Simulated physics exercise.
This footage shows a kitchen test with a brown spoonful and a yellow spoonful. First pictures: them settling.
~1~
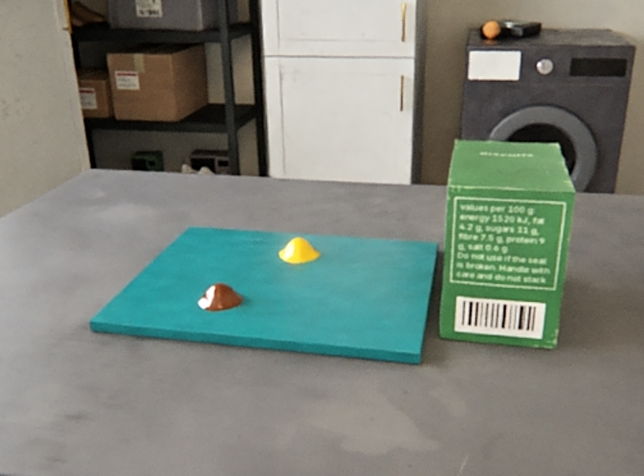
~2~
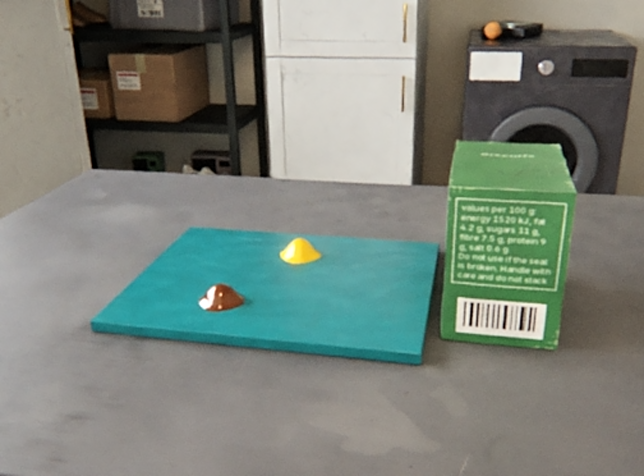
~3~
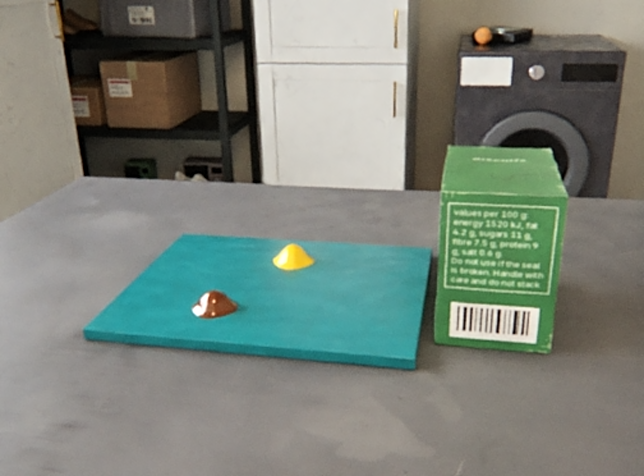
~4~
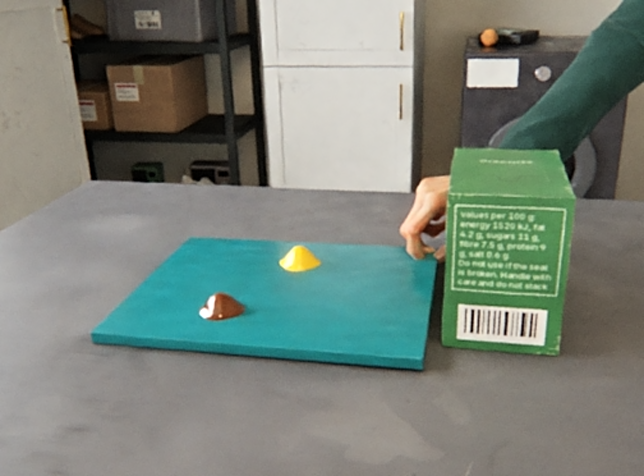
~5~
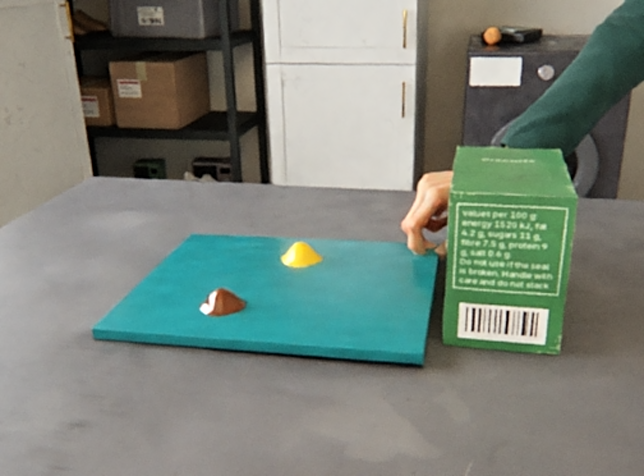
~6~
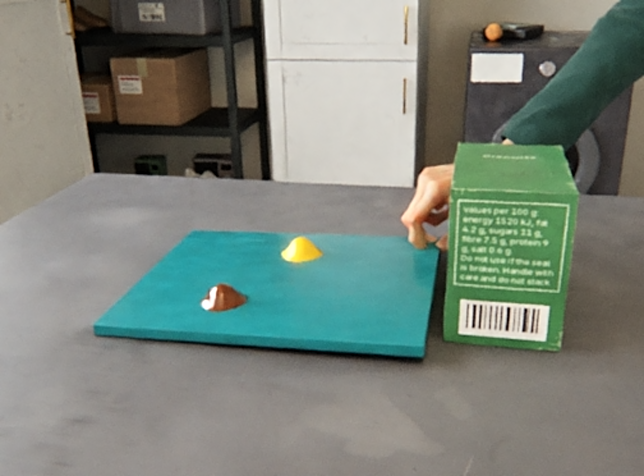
In the video, a brown heap and a yellow heap sit on a teal board beside a green packet; a hand reaches in from the right, takes the board's end behind the packet and raises it very slightly.
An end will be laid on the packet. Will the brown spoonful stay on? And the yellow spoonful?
In the end the brown spoonful is held back; meanwhile the yellow spoonful is held back.
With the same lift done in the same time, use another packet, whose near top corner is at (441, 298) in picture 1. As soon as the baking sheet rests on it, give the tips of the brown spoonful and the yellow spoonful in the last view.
Taken in turn, the fronts are at (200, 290) and (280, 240).
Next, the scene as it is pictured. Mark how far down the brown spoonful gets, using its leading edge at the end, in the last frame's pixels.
Looks like it settles at roughly (182, 258) in the last picture.
A moment on, slope about 31°; the brown spoonful has not moved; the yellow spoonful has not moved.
Further on, the brown spoonful has not moved; the yellow spoonful has not moved.
When it is over, slope about 31°; the brown spoonful has not moved; the yellow spoonful has not moved.
